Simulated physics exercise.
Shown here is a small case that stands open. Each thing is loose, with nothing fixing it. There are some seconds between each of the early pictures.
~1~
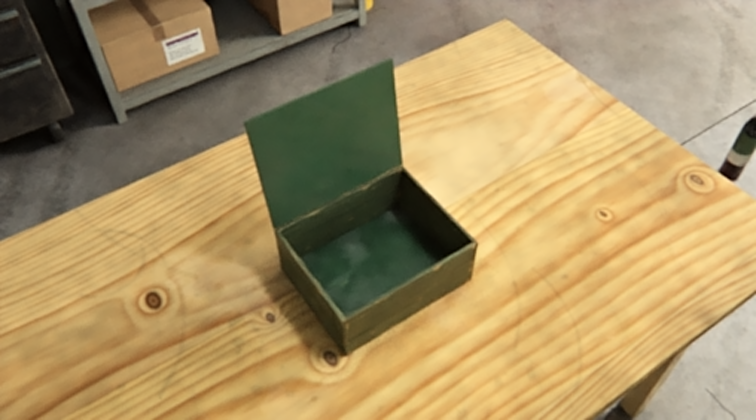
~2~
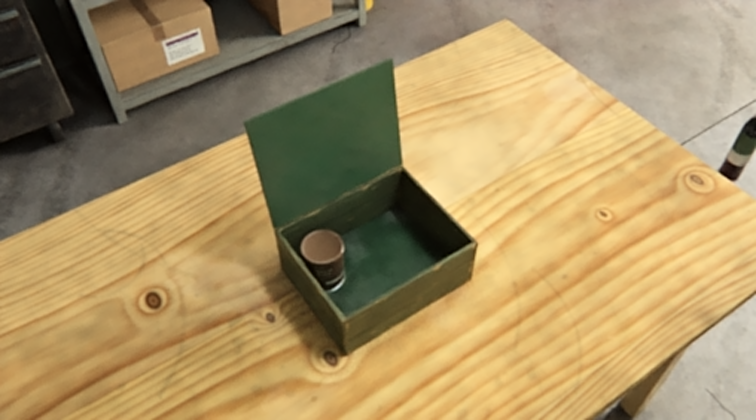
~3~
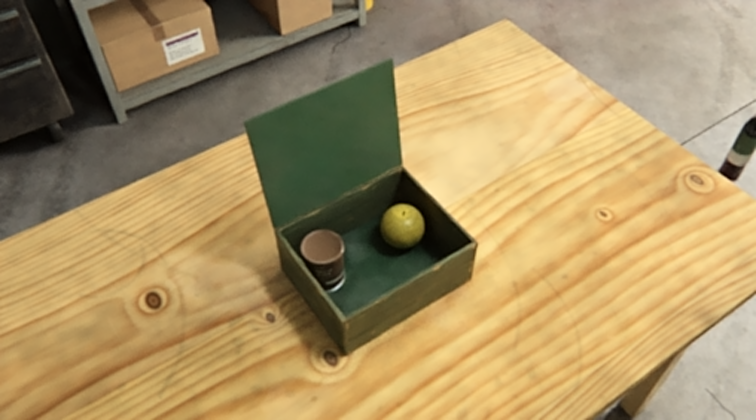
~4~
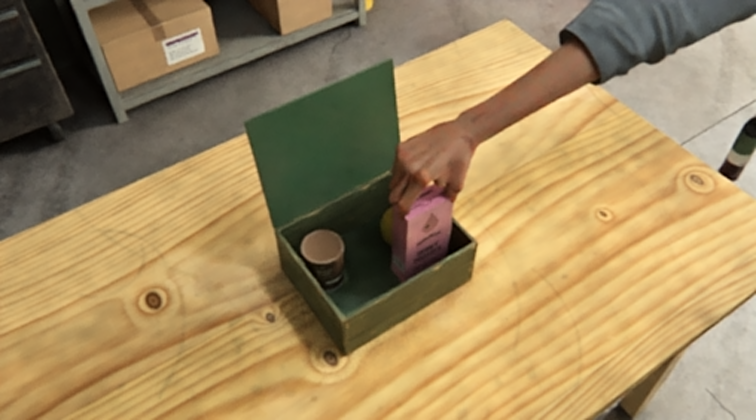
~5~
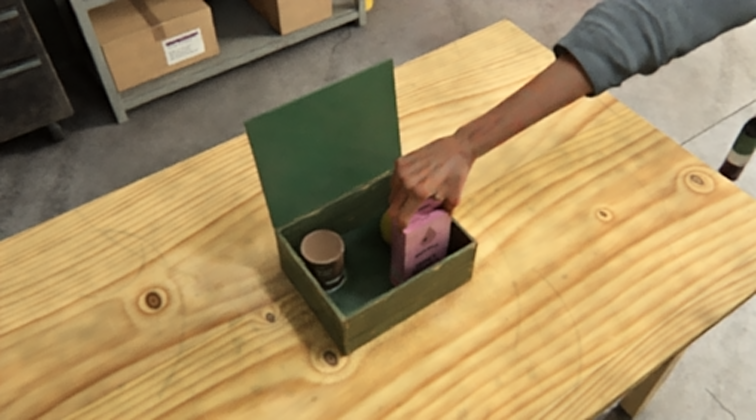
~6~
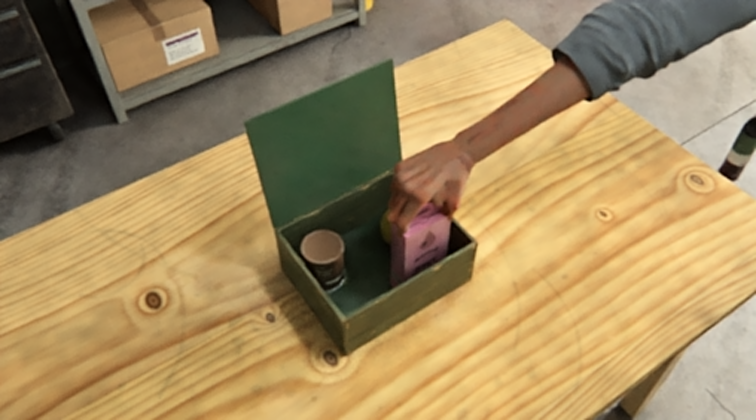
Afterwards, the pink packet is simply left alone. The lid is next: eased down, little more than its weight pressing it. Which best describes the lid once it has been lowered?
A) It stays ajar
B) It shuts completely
The answer is A.
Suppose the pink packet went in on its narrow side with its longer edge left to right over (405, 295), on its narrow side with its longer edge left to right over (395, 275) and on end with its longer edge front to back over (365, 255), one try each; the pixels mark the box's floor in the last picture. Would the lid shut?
Going in order, the lid comes down all the way, then comes down all the way, then is left partly open.
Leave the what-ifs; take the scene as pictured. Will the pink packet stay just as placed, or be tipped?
By the end the pink packet has kept its angle.
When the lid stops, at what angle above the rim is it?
Some 25 degrees above the rim, more or less.
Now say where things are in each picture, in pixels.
In the first picture, the last thing is not in view yet.
In the second picture, the last thing is not in view yet.
In the third picture, the last thing is not in view yet; yellow apple (403, 227).
In the fourth picture, still above its spot; pink packet (421, 235).
In the fifth picture, still above its spot; pink packet (419, 247).
In the sixth picture, in place under the hand; pink packet (419, 251).
Then, 1.30 s later than the last frame, lid 78° above the rim.
Then, 1.60 s later than the last frame, lid 53° above the rim.
When it is over, lid 27° above the rim; all 3 as before. End places, in pixels of the last picture, pink packet near (419, 251).
